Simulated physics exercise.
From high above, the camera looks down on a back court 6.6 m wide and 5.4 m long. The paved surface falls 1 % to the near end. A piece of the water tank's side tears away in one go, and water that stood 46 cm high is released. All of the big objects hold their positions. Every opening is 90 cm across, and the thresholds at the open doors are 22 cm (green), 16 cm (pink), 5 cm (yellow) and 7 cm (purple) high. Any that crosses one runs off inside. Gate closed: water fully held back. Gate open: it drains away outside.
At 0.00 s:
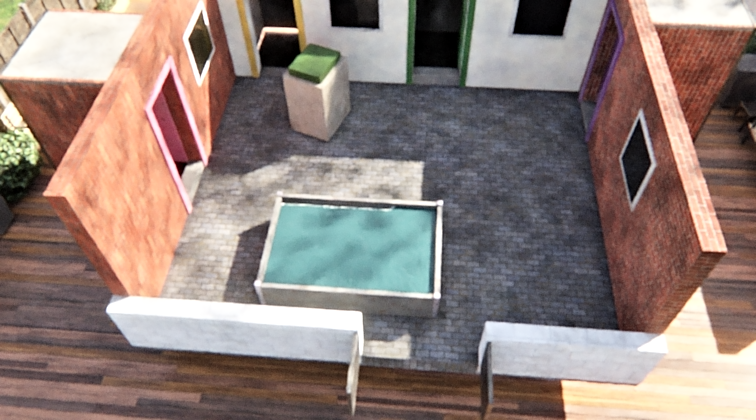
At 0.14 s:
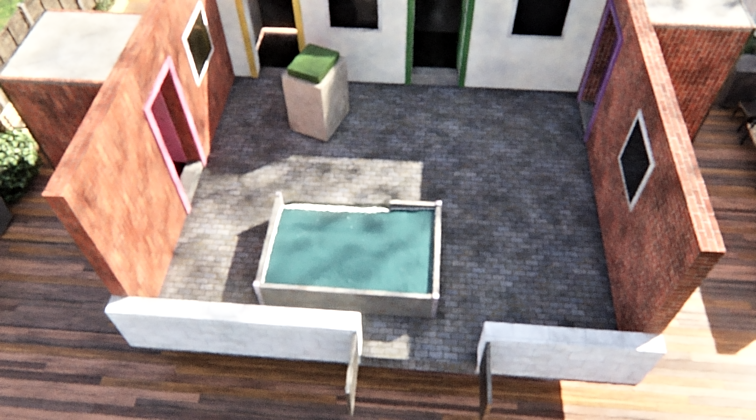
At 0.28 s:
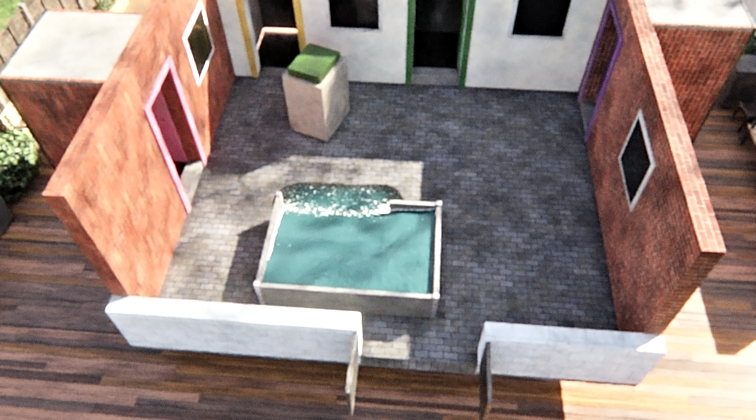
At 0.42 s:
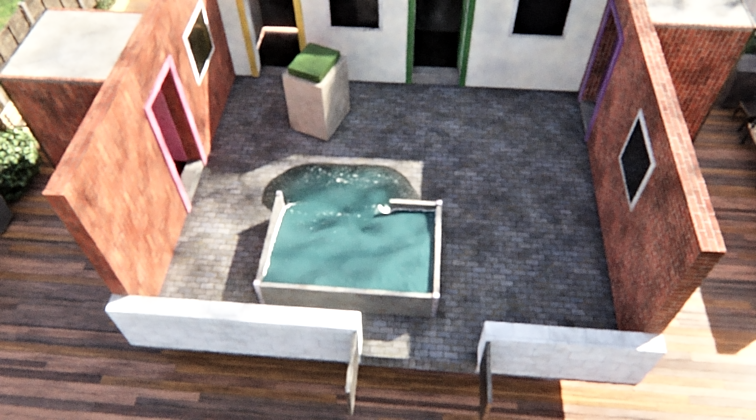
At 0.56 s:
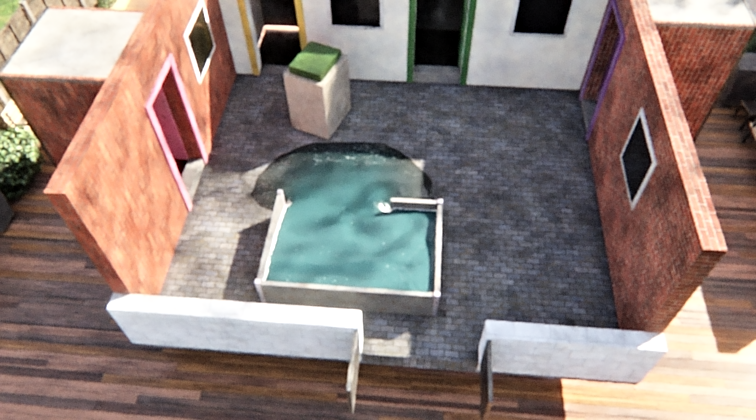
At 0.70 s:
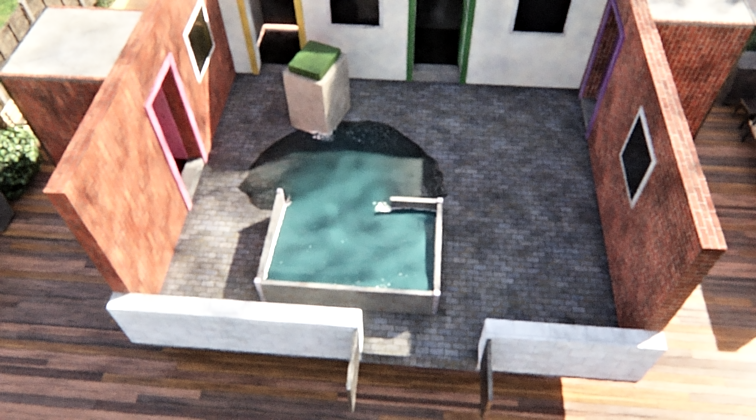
Water bursts through the tank's far side and spreads across the grey paving toward the planter.
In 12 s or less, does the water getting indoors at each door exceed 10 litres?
The green door will hold enough water back; the pink door will hold enough water back; the yellow door will not hold enough water back; the purple door will not hold enough water back.
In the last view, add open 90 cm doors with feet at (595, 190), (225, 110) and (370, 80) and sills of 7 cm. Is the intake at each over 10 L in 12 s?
The first one doesn't reach it, the second one exceeds it, and the third one exceeds it.
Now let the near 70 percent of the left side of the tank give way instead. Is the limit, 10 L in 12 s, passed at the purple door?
Measured against that limit, the purple door stays within it.
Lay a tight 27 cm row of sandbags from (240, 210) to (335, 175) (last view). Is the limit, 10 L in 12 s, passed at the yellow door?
Checked against the limit, yellow is fine.
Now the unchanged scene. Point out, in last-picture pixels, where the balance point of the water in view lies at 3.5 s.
About (348, 166).
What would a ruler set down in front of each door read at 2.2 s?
You'd get green at 17 cm, pink at 1 cm, yellow at 3 cm, and purple at 0 cm.
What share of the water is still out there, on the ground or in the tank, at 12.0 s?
That would be close to 86 per cent.
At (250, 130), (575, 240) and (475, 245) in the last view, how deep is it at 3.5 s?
First 8 cm, then 0 cm, then 0 cm.
After 1.4 s water covers 25 % of the floor and is deepest (24 cm) near (316, 136); green door not reached, pink door not reached, yellow door not reached, purple door not reached.
After 2.2 s water covers 35 % of the floor and is deepest (25 cm) near (392, 85); green door 17 cm at the sill, 0 L in, pink door 1 cm at the sill, 0 L in, yellow door 3 cm at the sill, 0 L in, purple door not reached.
After 3.5 s water covers 50 % of the floor and is deepest (22 cm) near (231, 90); green door 12 cm at the sill, 0 L in, pink door 7 cm at the sill, 0 L in, yellow door 13 cm at the sill, 15 L in, purple door 13 cm at the sill, 3 L in.
After 7.0 s water covers 80 % of the floor and is deepest (12 cm) near (151, 320); green door 5 cm at the sill, 0 L in, pink door 6 cm at the sill, 0 L in, yellow door 7 cm at the sill, 63 L in, purple door 9 cm at the sill, 54 L in.
After 12.0 s water covers 95 % of the floor and is deepest (12 cm) near (589, 353); green door 2 cm at the sill, 0 L in, pink door 5 cm at the sill, 0 L in, yellow door 2 cm at the sill, 65 L in, purple door 3 cm at the sill, 60 L in.
